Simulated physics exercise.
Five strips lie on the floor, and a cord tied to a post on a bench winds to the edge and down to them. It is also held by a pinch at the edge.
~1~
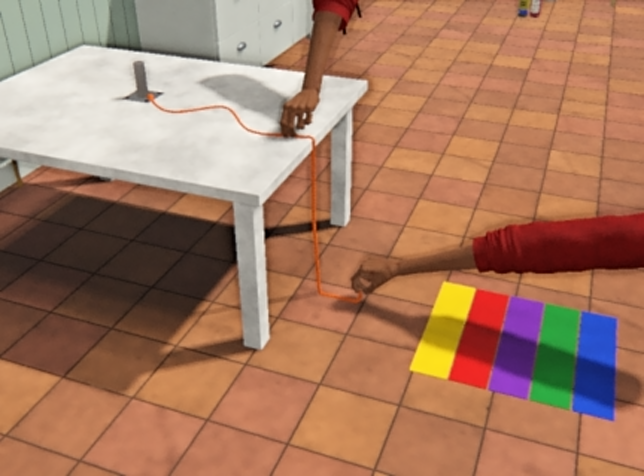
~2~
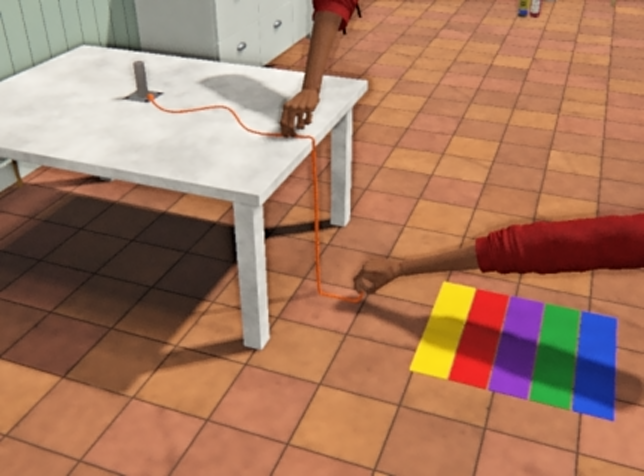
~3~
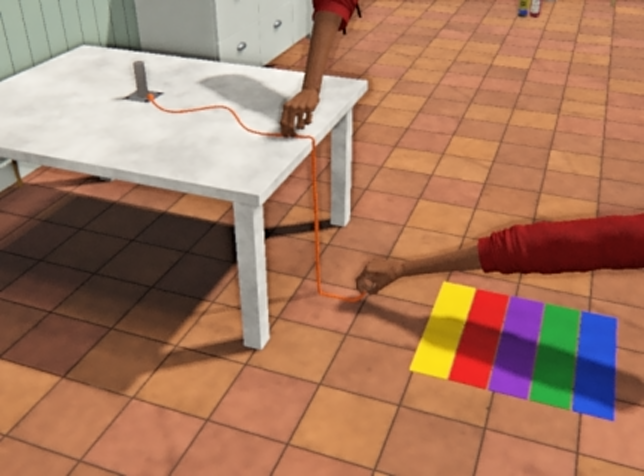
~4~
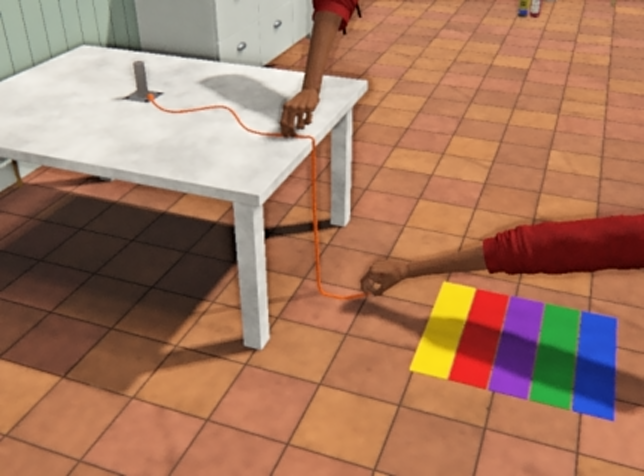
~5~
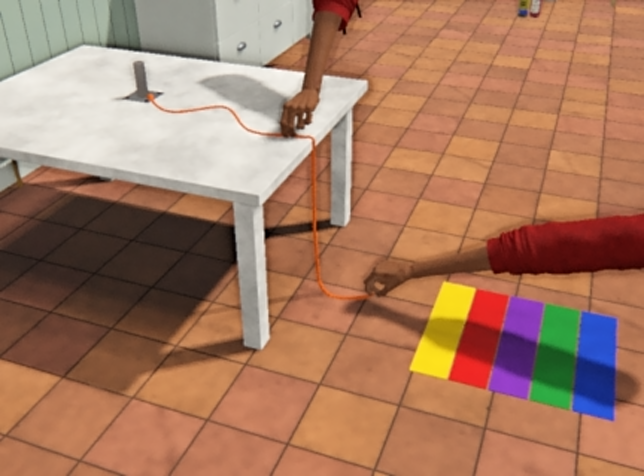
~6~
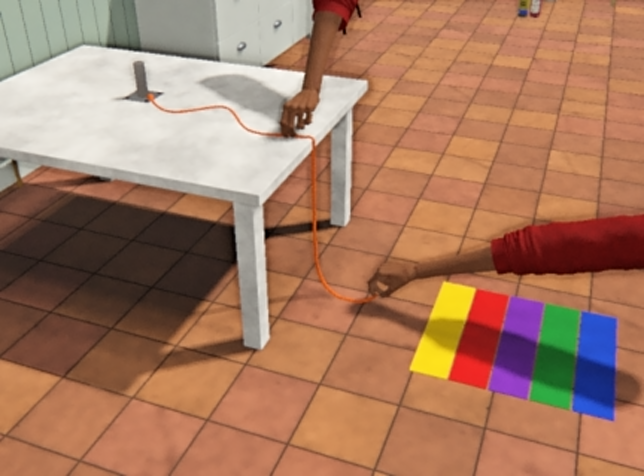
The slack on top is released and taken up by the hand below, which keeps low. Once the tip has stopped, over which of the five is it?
Over the purple strip.
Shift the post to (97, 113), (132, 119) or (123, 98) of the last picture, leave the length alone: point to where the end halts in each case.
First try about (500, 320), second about (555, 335), third about (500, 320).
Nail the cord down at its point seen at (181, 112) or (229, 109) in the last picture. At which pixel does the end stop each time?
First try close to (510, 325), second close to (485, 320).
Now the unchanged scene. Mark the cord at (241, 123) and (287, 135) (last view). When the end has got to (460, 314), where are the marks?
Result - first point (268, 126), second point (316, 149).
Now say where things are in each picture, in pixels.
The first picture shows end (360, 291); yellow (434, 356); red (472, 366); purple (511, 375); green (552, 385); blue (594, 395).
The second picture shows end (363, 292); cord through (160, 108) (225, 108) (251, 131) (313, 153) (316, 221) (318, 282).
The third picture shows end (365, 292).
The fourth picture shows end (370, 293); cord through (160, 108) (225, 108) (251, 131) (313, 153) (315, 221) (318, 282).
The fifth picture shows end (373, 294).
The sixth picture shows end (377, 295); cord through (160, 108) (225, 108) (251, 131) (313, 153) (314, 221) (323, 282).
Soon after, end near (460, 313); over yellow.
Then, end near (497, 322); over red.
At full stretch, end near (520, 327); over purple. It halts on the purple strip.
